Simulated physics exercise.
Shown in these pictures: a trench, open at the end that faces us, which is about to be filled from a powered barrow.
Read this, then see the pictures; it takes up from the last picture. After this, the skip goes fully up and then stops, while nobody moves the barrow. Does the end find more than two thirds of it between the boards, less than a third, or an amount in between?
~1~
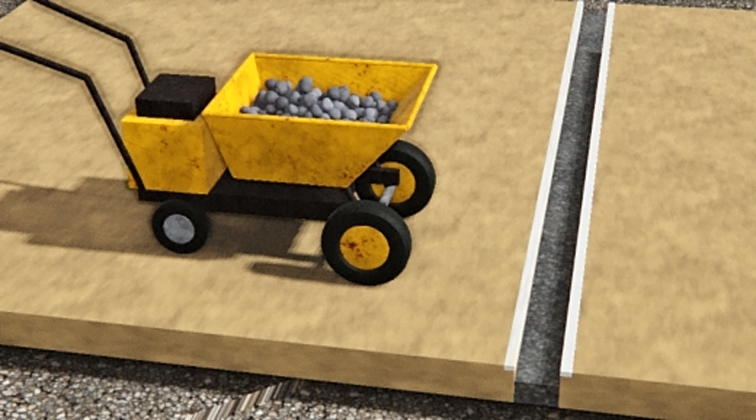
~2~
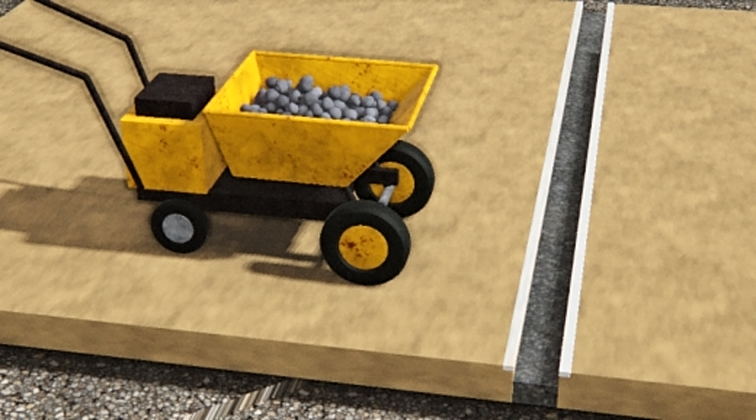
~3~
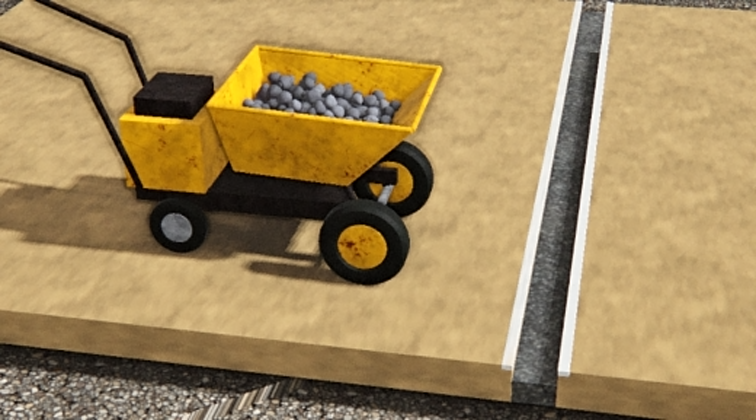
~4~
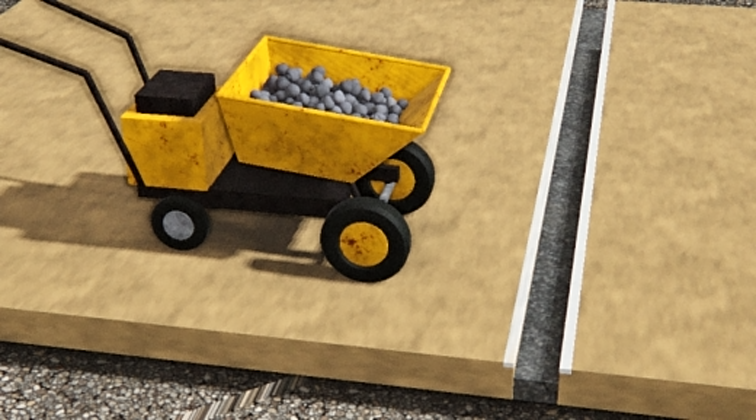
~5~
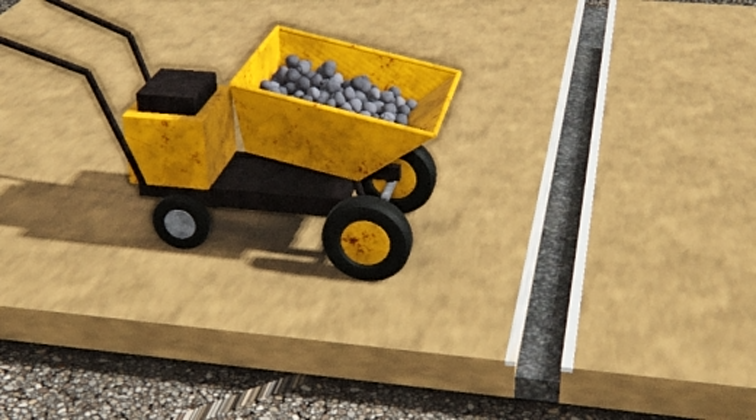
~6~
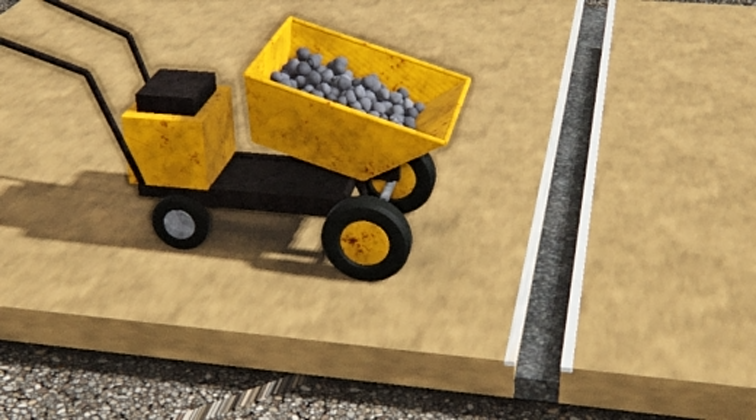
Amount in the trench: Middle, from a third up to two thirds.
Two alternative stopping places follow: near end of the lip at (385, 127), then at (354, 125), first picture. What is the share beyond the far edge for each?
About 10 % and 0 %.
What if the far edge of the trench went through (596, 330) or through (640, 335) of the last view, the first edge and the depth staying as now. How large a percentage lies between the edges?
Roughly 60 per cent, then roughly 80 per cent.
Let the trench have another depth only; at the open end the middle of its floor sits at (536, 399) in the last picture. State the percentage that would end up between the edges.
Around 60 percent.
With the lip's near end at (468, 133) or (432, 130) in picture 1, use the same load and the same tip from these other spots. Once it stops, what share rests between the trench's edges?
The first stopping place yields 10 % and the other yields 50 %.
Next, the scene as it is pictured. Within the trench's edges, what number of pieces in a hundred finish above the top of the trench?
My figure is near 60 per cent.
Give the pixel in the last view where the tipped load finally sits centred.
(555, 251).
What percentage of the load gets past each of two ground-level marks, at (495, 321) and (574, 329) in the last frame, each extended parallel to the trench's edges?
Respectively 80 and 20 %.
Soon after the last picture, skip tipped steeply; all in the skip.
A little later, skip tipped right over; most in the skip; a small part short of the trench; a small part in or heaped over the trench; a stray few beyond it; a stray few falling.
Later still, skip tipped right over; about a quarter in the skip; a small part short of the trench; about half in or heaped over the trench; about a quarter beyond it.
At rest, skip tipped right over; about a quarter in the skip; a small part short of the trench; about half in or heaped over the trench; about a quarter beyond it.
